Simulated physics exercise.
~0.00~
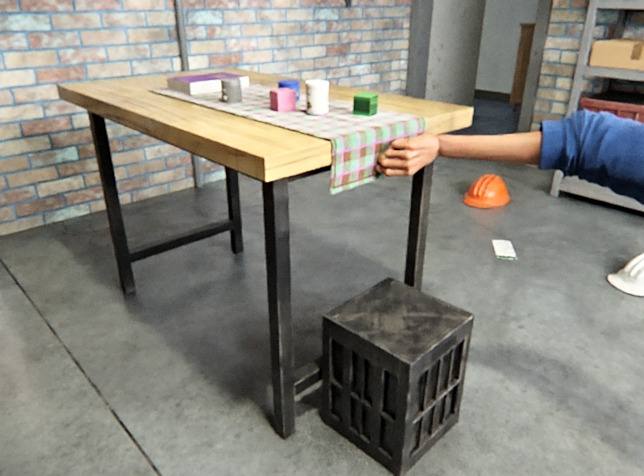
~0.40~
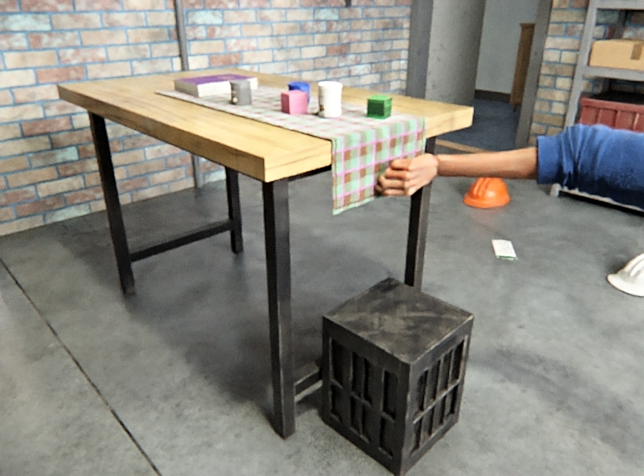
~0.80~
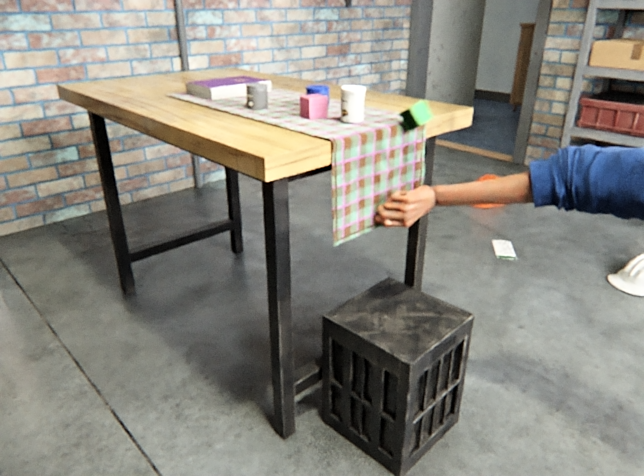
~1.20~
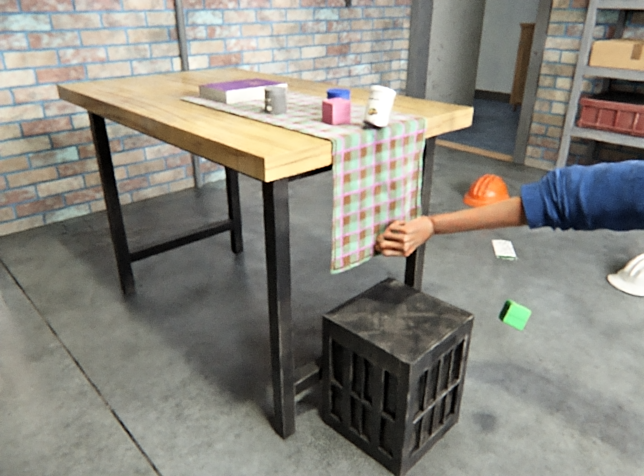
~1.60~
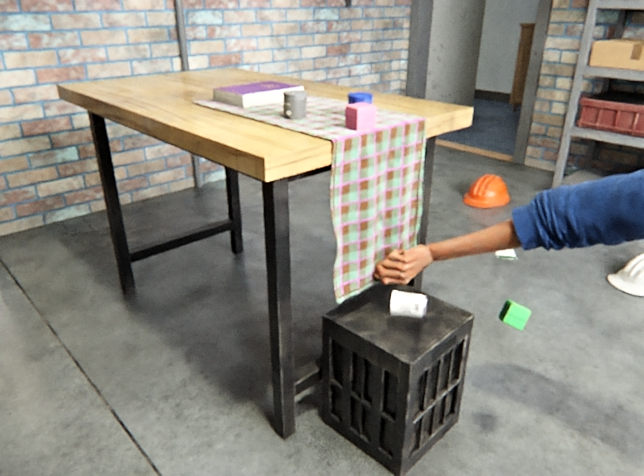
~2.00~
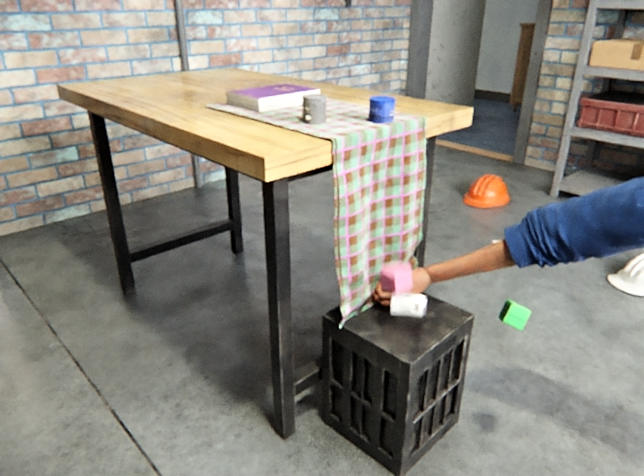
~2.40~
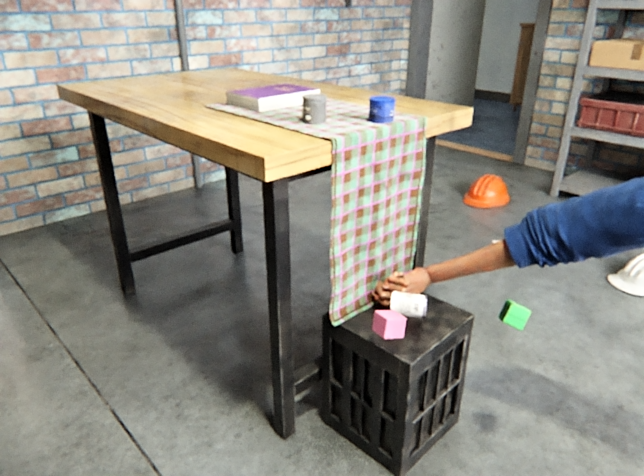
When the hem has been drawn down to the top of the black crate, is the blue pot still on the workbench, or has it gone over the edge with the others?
The blue pot is still on the workbench. Only three things have fallen by then, the green cube, the white can and the pink cube.
